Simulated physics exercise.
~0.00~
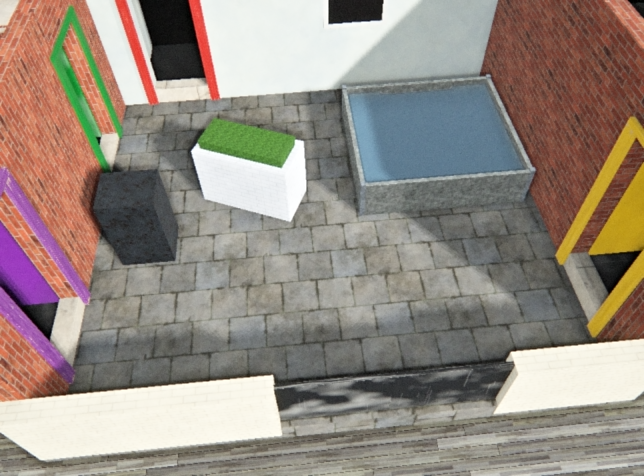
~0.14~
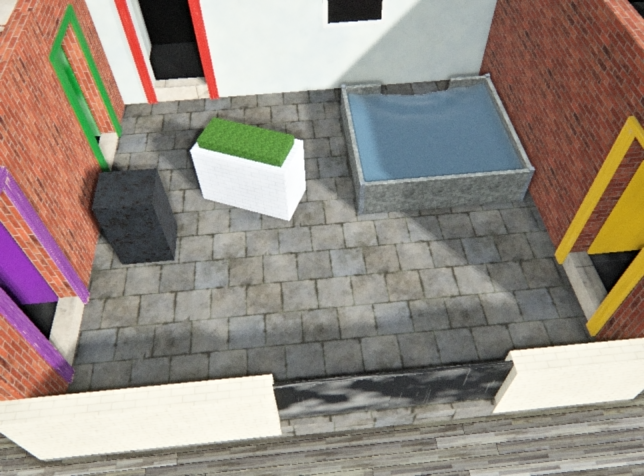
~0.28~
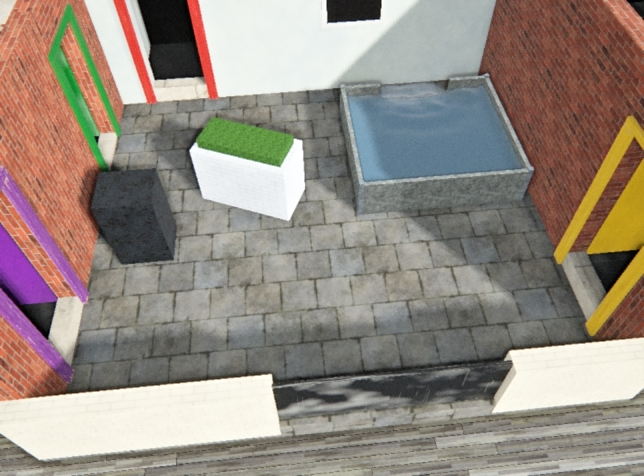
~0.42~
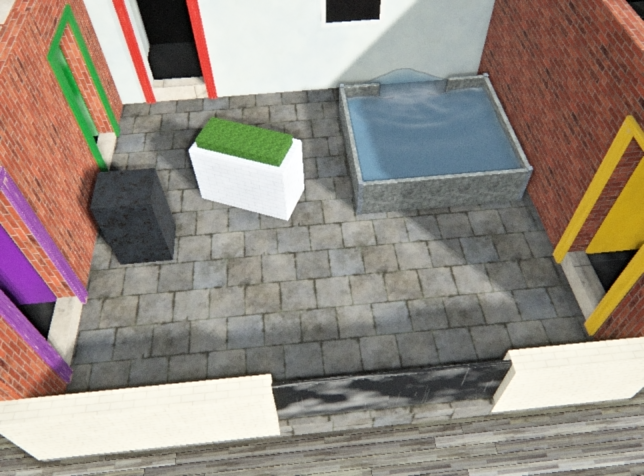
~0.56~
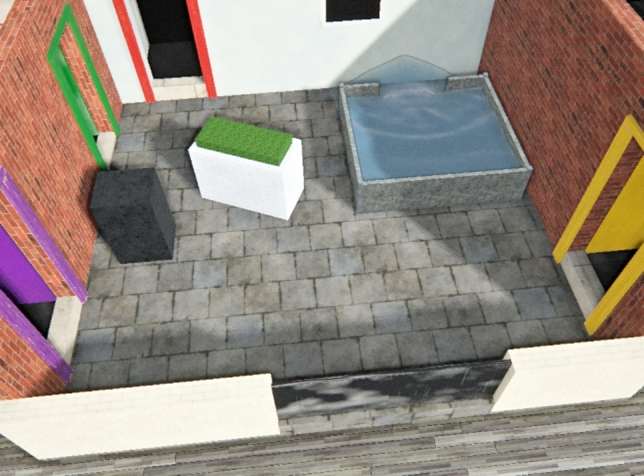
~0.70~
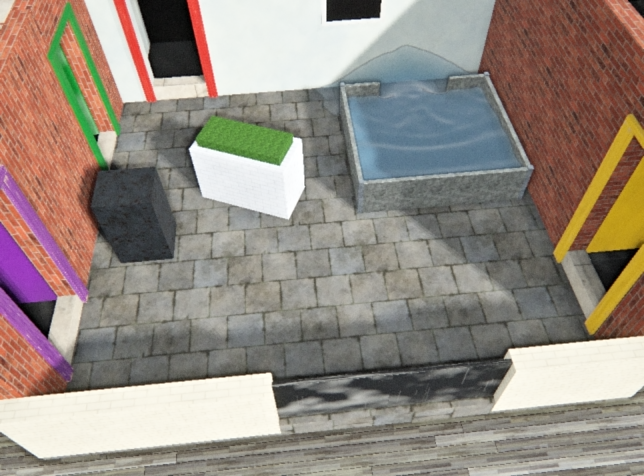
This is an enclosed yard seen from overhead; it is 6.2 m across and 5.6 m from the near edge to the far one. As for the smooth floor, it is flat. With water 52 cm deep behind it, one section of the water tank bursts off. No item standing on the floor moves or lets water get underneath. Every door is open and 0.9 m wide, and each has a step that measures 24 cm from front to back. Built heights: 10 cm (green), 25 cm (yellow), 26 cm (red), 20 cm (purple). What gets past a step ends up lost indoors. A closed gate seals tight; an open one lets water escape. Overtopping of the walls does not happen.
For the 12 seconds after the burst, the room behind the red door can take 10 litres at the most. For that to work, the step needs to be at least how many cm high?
At least about 9.5 cm high.
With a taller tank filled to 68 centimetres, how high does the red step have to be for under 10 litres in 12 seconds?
I'd go with near 12.5 cm then.
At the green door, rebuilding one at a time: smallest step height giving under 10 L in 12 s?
Green: Roughly 14.0 cm.
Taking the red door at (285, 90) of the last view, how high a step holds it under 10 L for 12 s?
Something near 5.5 cm.
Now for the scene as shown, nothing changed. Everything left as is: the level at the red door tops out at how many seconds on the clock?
That happens close to 9.5 s on the clock.
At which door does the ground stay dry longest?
Purple, last of all.
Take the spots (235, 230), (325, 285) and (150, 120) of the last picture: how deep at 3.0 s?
About 0, 0 and 5 cm.
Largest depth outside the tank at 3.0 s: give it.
I'd estimate roughly 34 cm.
After 1.4 s water covers 15 % of the floor, deepest (49 cm) near (473, 76); it has not reached the red door.
After 3.0 s water covers 40 % of the floor, deepest (34 cm) near (473, 76); 3 cm at the red door, 0 litres in over its 26 cm step.
After 12.0 s water covers 100 % of the floor, deepest (12 cm) near (422, 107); 10 cm at the red door, 0 litres in over its 26 cm step.
At the red door as built, the water arrived by 1.9 s and peaked near 11 cm at 9.6 s.
With a step of 8.5 cm, 19 litres would have come in within the 12 s; with 11.5 cm, 3 litres. So under 10 litres takes about 9.5 cm.
